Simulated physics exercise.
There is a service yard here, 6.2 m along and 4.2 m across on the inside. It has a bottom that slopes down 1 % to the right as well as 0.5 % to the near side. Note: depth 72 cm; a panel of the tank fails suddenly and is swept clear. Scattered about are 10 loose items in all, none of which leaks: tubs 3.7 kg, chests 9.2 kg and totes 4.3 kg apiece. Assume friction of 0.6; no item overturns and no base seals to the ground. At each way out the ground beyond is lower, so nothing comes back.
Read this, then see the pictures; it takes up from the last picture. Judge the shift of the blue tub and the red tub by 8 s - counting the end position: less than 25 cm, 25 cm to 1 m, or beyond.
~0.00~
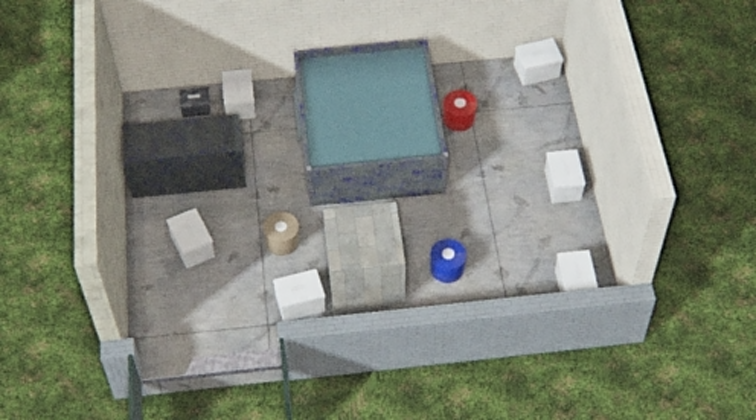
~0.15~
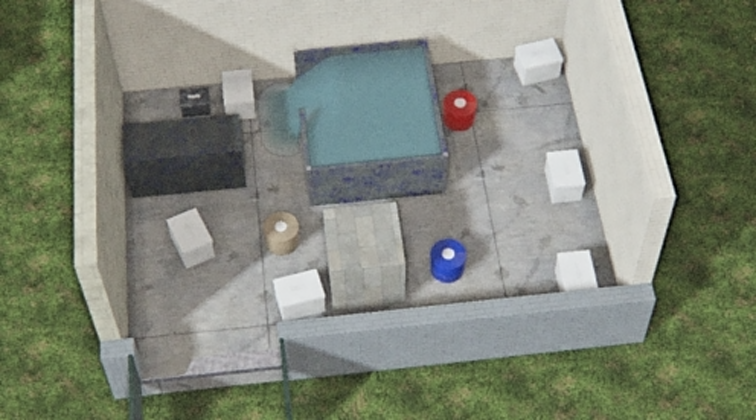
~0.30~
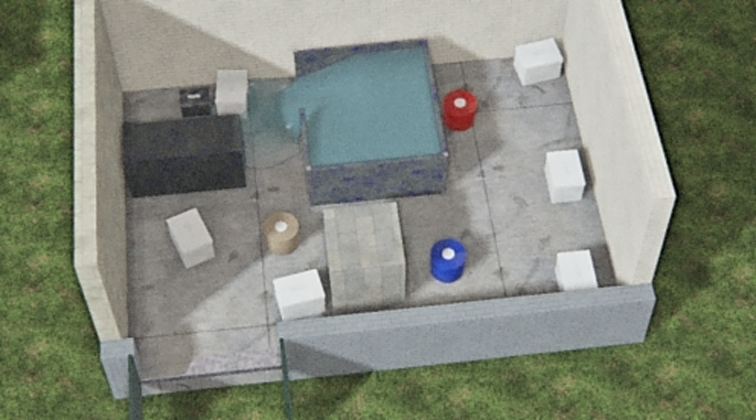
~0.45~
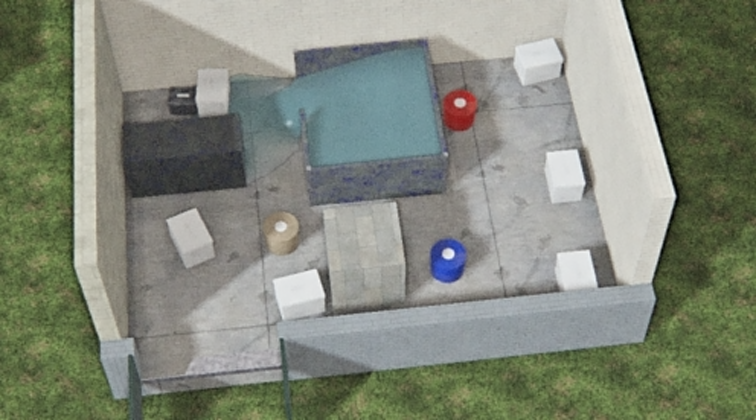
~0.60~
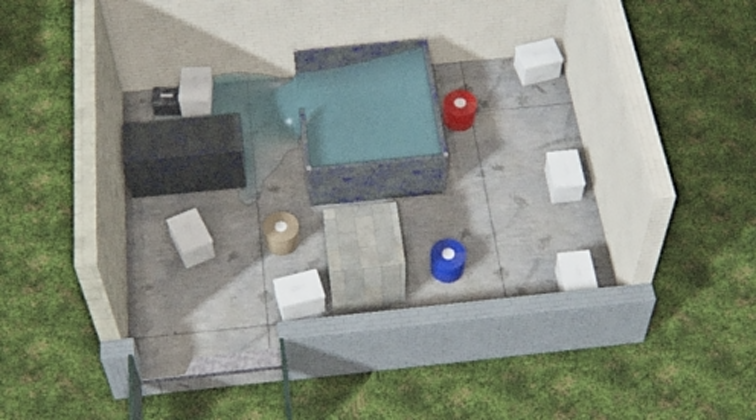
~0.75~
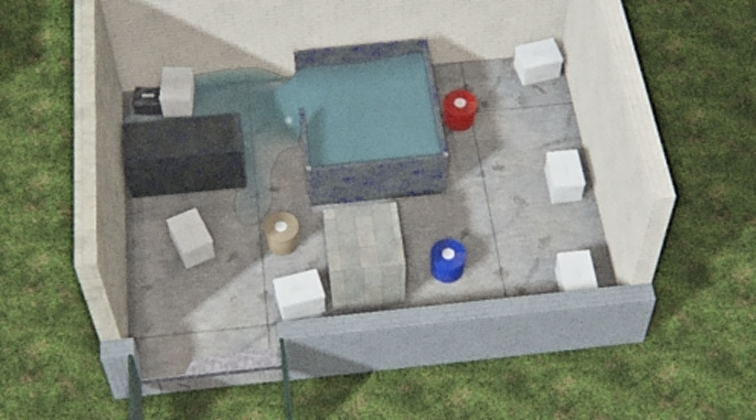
Blue tub hardly budges; red tub hardly budges.
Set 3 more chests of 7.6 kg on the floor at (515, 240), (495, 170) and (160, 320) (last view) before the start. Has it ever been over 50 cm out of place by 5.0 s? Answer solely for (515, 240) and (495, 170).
In sequence: Within it, then within it.
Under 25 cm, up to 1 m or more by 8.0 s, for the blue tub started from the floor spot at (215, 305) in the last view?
What happens is that it covers a big distance.
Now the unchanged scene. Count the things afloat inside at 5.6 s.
Just then, the number is 4.
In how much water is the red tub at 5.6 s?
I'd put it at about 0 cm.
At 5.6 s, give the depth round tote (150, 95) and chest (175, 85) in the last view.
About 21 and 23 cm.
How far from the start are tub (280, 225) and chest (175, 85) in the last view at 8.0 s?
Respectively, washed out and 50 cm.
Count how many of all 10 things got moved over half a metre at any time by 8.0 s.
6.
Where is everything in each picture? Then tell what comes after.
In the first frame, the blue tub at (448, 254), on the bottom; the red tub at (460, 103) rests on the ground; water covers 3.3 m2; 0 of 10 have shifted.
In the second frame, the blue tub at (448, 254) rests on the ground; the red tub at (460, 103) rests on the ground; water covers 3.9 m2; 0 of 10 have shifted.
In the third frame, the blue tub at (448, 254) rests on the ground; the red tub at (460, 103) rests on the ground; water covers 4.5 m2; 1 of 10 have shifted.
In the fourth frame, the blue tub at (448, 254) rests on the ground; the red tub at (460, 103) rests on the ground; 5.2 m2 under water; 2 of 10 have shifted.
In the fifth frame, the blue tub at (448, 254) rests on the ground; the red tub at (460, 103), on the bottom; water covers 5.8 m2; 2 of 10 have shifted.
In the sixth frame, the blue tub at (448, 254), on the bottom; the red tub at (460, 103) rests on the ground; water covers 6.3 m2; 2 of 10 have shifted.
After 1.6 s the blue tub is near (448, 254), 0.0 m from its start, aground; the red tub is near (460, 103), 0.0 m from its start, aground; 0 of 10 are out; 2 afloat.
After 3.6 s the blue tub is near (448, 254), 0.0 m from its start, aground; the red tub is near (460, 103), 0.0 m from its start, aground; 0 of 10 are out; 3 afloat.
After 5.6 s the blue tub is near (448, 254), 0.0 m from its start, aground; the red tub is near (460, 103), 0.0 m from its start, aground; 0 of 10 are out; 4 afloat.
After 8.0 s the blue tub is near (448, 254), 0.0 m from its start, aground; the red tub is near (460, 103), 0.0 m from its start, aground; 2 of 10 are out; 4 afloat.
